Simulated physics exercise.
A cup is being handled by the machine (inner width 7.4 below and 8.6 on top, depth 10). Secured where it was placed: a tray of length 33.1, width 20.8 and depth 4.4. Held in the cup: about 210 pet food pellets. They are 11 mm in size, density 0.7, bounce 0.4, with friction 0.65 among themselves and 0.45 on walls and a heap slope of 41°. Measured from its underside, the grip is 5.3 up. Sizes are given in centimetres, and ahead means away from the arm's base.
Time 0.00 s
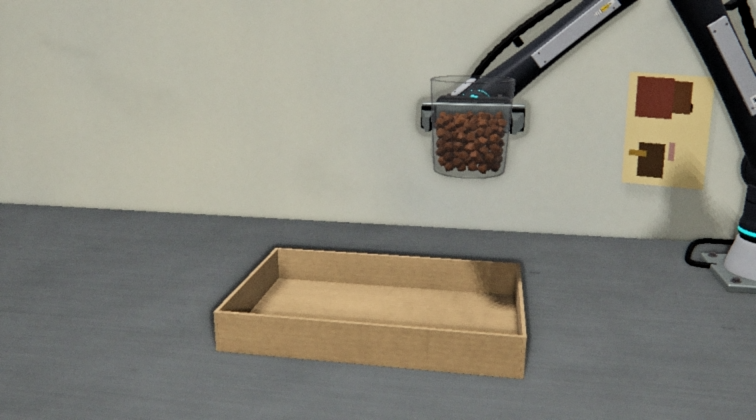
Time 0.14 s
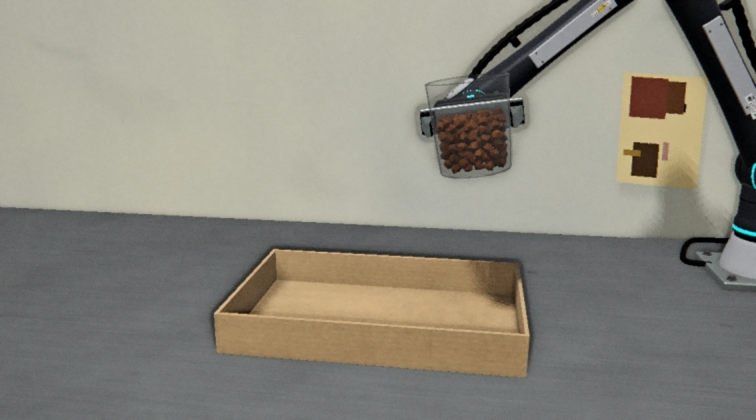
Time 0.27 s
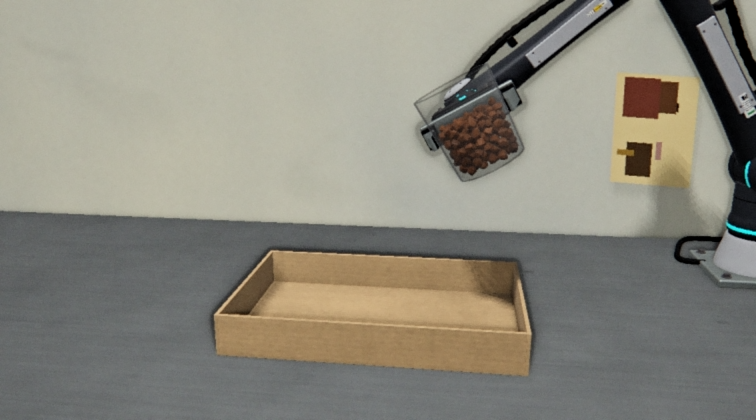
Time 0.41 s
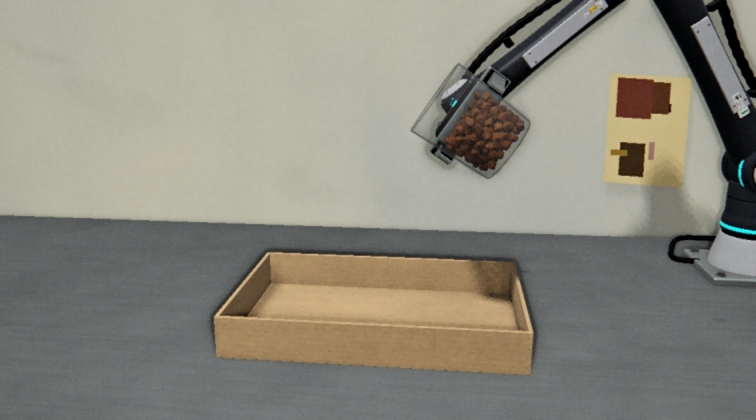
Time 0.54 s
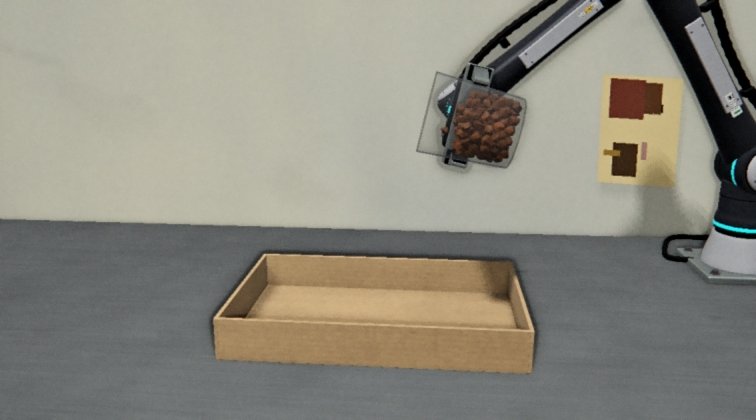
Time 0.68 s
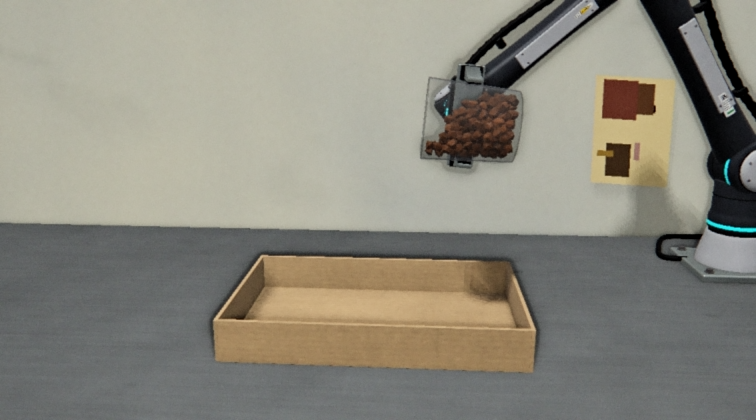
The video shows a robotic arm holding a clear cup of brown pellets above an open tray on a gray surface, steadily tilting the cup until it lies nearly sideways, with the pellets shifting toward its mouth.
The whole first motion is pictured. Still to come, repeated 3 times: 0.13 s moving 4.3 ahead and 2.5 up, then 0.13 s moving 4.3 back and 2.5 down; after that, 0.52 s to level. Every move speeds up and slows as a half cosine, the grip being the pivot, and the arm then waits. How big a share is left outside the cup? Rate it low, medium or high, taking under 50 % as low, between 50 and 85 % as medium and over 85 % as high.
Rating: High.
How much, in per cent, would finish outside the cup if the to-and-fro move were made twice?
Estimate: Around 90 %.
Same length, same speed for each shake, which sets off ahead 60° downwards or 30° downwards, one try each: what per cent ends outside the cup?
First try about 10 %, second try about 50 %.
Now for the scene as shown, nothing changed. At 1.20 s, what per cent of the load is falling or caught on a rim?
23 per cent.
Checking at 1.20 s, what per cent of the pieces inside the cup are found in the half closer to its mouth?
Some 100 percent is in that half.
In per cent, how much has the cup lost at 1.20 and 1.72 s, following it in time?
At the first moment 85 per cent, at the second 95 per cent.
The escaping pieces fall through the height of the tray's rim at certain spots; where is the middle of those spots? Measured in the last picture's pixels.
They come through centred close to (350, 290).
By 1.20 s, tilted 85° forward, highest piece 23 above the table; 132 in the tray, 27 in the cup, 48 in flight or on a rim.
By 1.72 s, tilted 43° forward, highest piece 26 above the table; 198 in the tray, 9 in the cup.
By 2.18 s, level, highest piece 22 above the table; 198 in the tray, 9 in the cup.
By 3.23 s, level, highest piece 22 above the table; 198 in the tray, 9 in the cup.
Final count, 198 in the tray, 9 in the cup. That is 96 % outside the cup.
